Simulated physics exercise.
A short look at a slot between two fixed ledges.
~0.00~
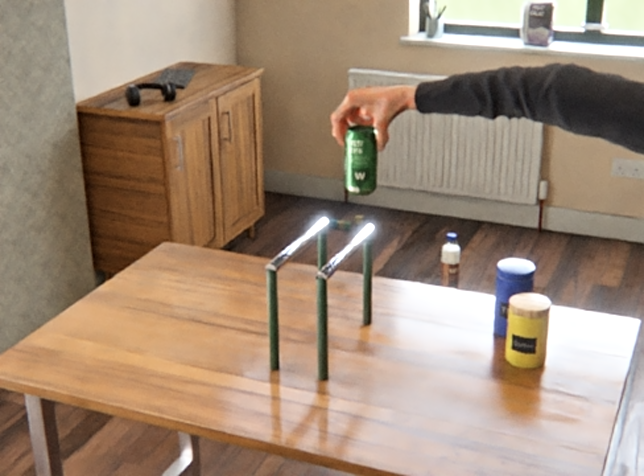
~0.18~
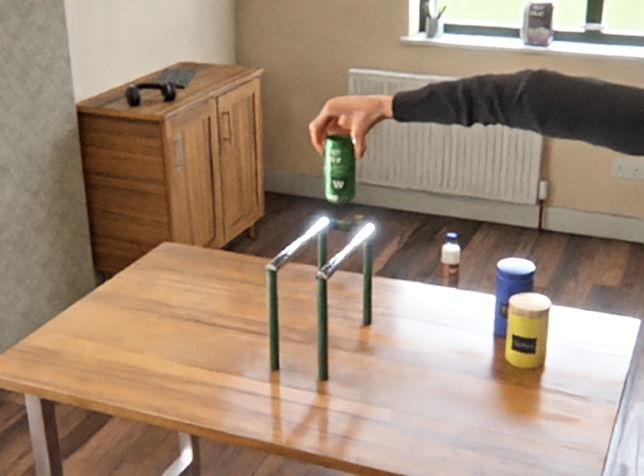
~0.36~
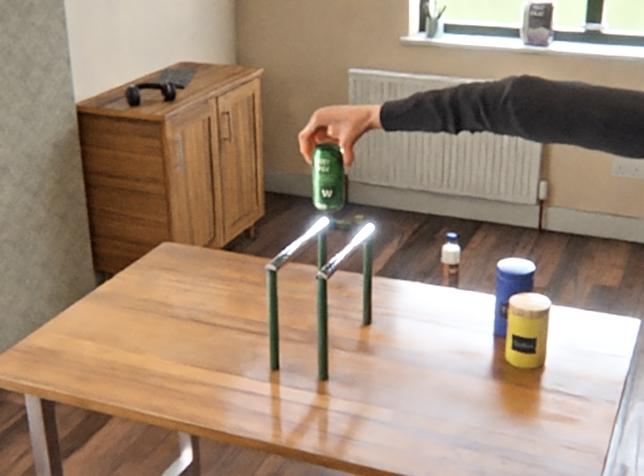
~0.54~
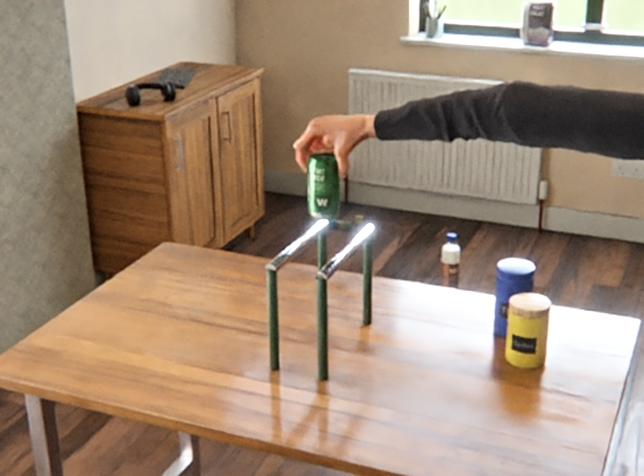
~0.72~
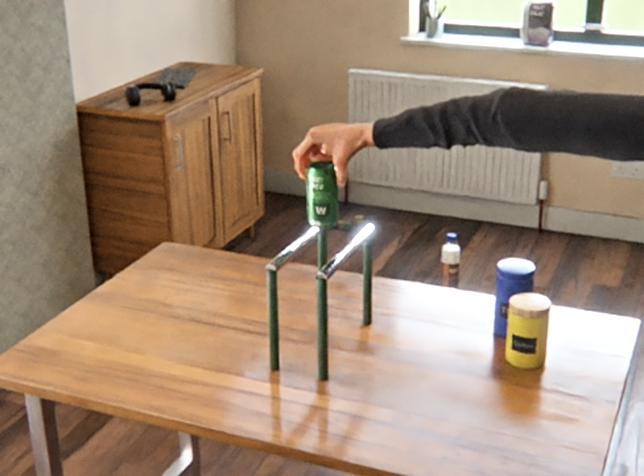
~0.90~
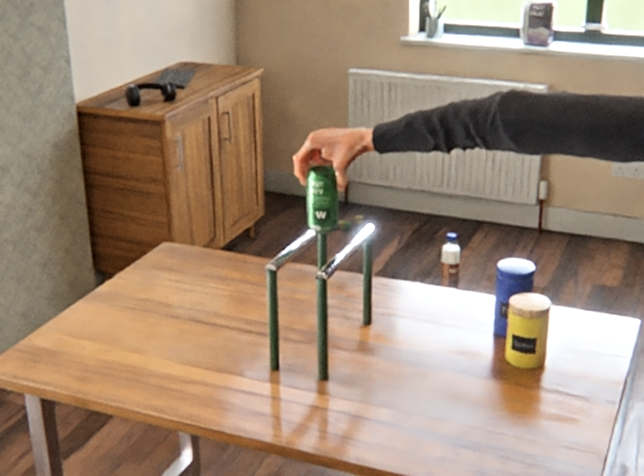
Hand moving a green can left and lowering it over two parallel rails on a wooden table, then holding it still.
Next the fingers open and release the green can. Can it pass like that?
Outcome: The can reaches the table.
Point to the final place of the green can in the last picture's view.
At about (324, 318).
After 1.10 s, green can shifted about its own width near (323, 223).
After 1.20 s, green can shifted well along near (323, 291).
After 1.30 s, green can shifted well along near (324, 315).
In the end (1.9 s), moved from the start, green can; the other 2 unmoved. At the end, from the last picture's camera, green can near (324, 318). The can drops through.
